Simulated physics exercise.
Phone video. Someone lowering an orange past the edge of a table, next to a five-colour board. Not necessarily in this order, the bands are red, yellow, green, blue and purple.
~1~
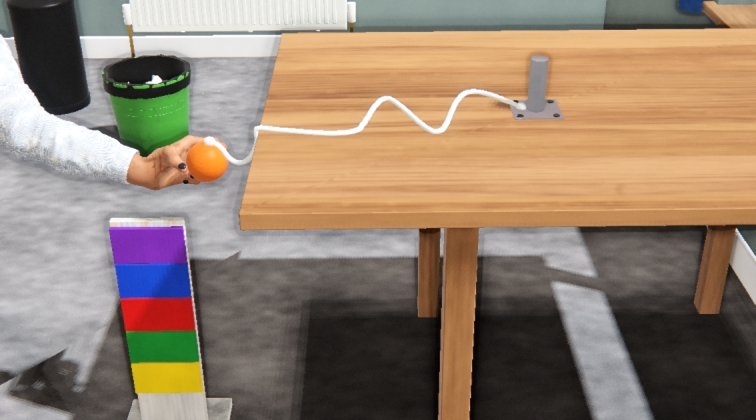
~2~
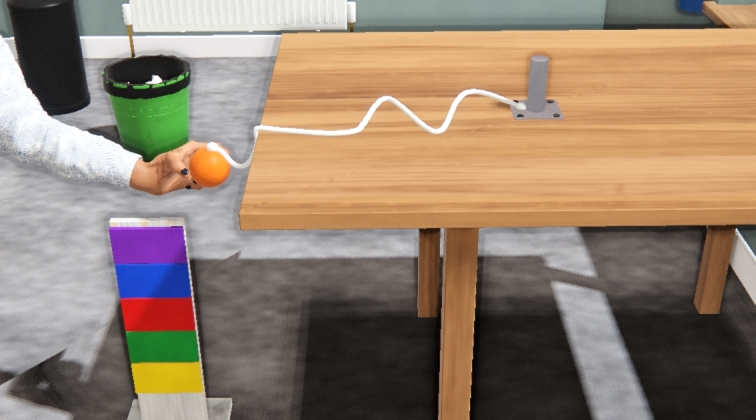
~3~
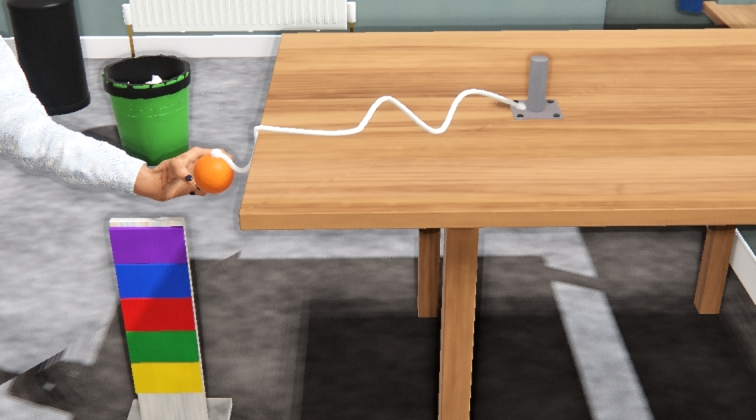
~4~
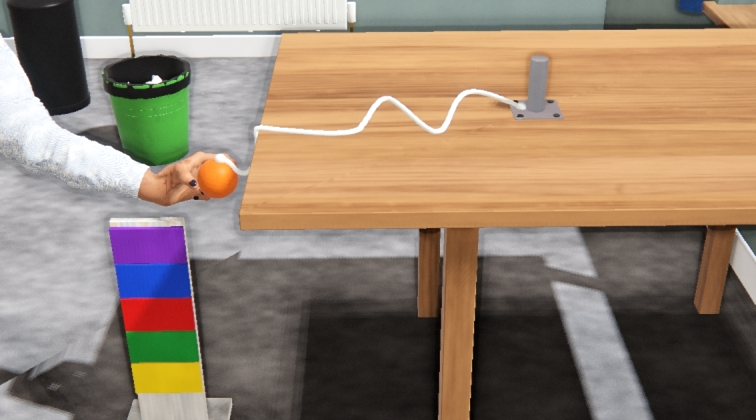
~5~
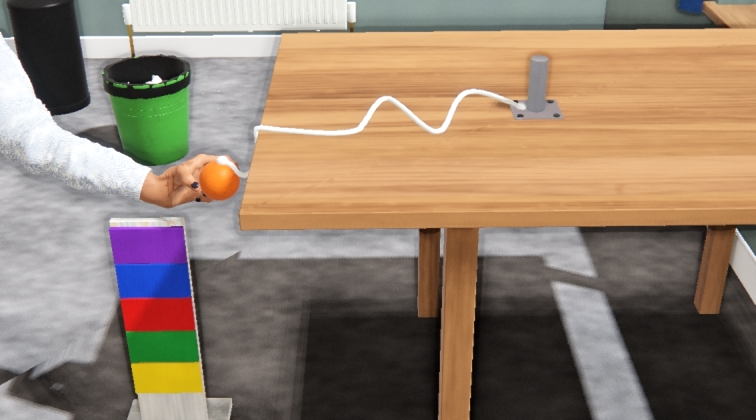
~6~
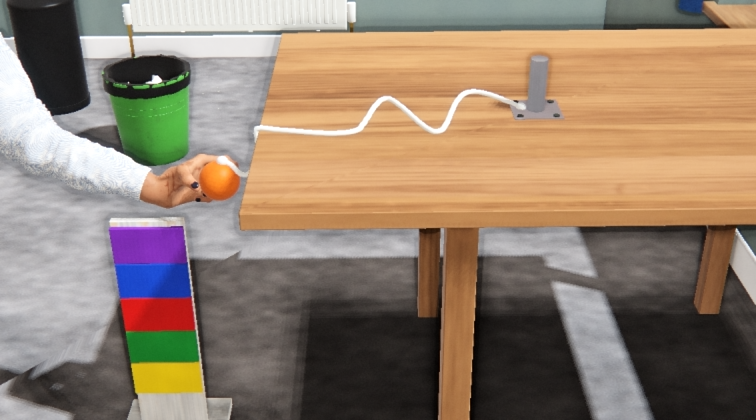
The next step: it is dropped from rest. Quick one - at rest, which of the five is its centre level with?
At yellow.
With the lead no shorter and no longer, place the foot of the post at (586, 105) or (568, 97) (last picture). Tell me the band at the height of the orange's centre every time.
In turn, green and then green.
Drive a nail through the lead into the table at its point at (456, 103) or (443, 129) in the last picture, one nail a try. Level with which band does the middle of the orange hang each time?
Taking them in turn: Green; red.
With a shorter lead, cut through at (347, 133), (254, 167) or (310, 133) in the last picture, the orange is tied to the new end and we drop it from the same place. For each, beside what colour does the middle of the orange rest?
One at a time, the answers are: Purple; green; blue.
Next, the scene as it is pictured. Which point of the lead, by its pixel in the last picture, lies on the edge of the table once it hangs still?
It's the one at (396, 103).
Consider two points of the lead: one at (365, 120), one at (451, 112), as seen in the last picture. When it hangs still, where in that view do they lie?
About (265, 192), and the other about (396, 114).
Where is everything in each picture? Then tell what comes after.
The first frame shows orange (207, 162); purple (148, 247); blue (153, 282); red (158, 316); green (163, 348); yellow (167, 379).
The second frame shows orange (210, 167); lead through (485, 94) (448, 120) (405, 110) (365, 123) (280, 130).
The third frame shows orange (213, 174).
The fourth frame shows orange (218, 178); lead through (485, 94) (448, 120) (405, 110) (365, 123) (280, 130).
The fifth frame shows orange (220, 180).
The sixth frame shows orange (220, 180); lead through (485, 94) (448, 120) (405, 110) (365, 123) (280, 130).
A little later, orange near (277, 338); level with green.
Next, orange near (272, 366); level with yellow.
When it is over, orange near (285, 371); level with yellow. The lead holds its middle at yellow.
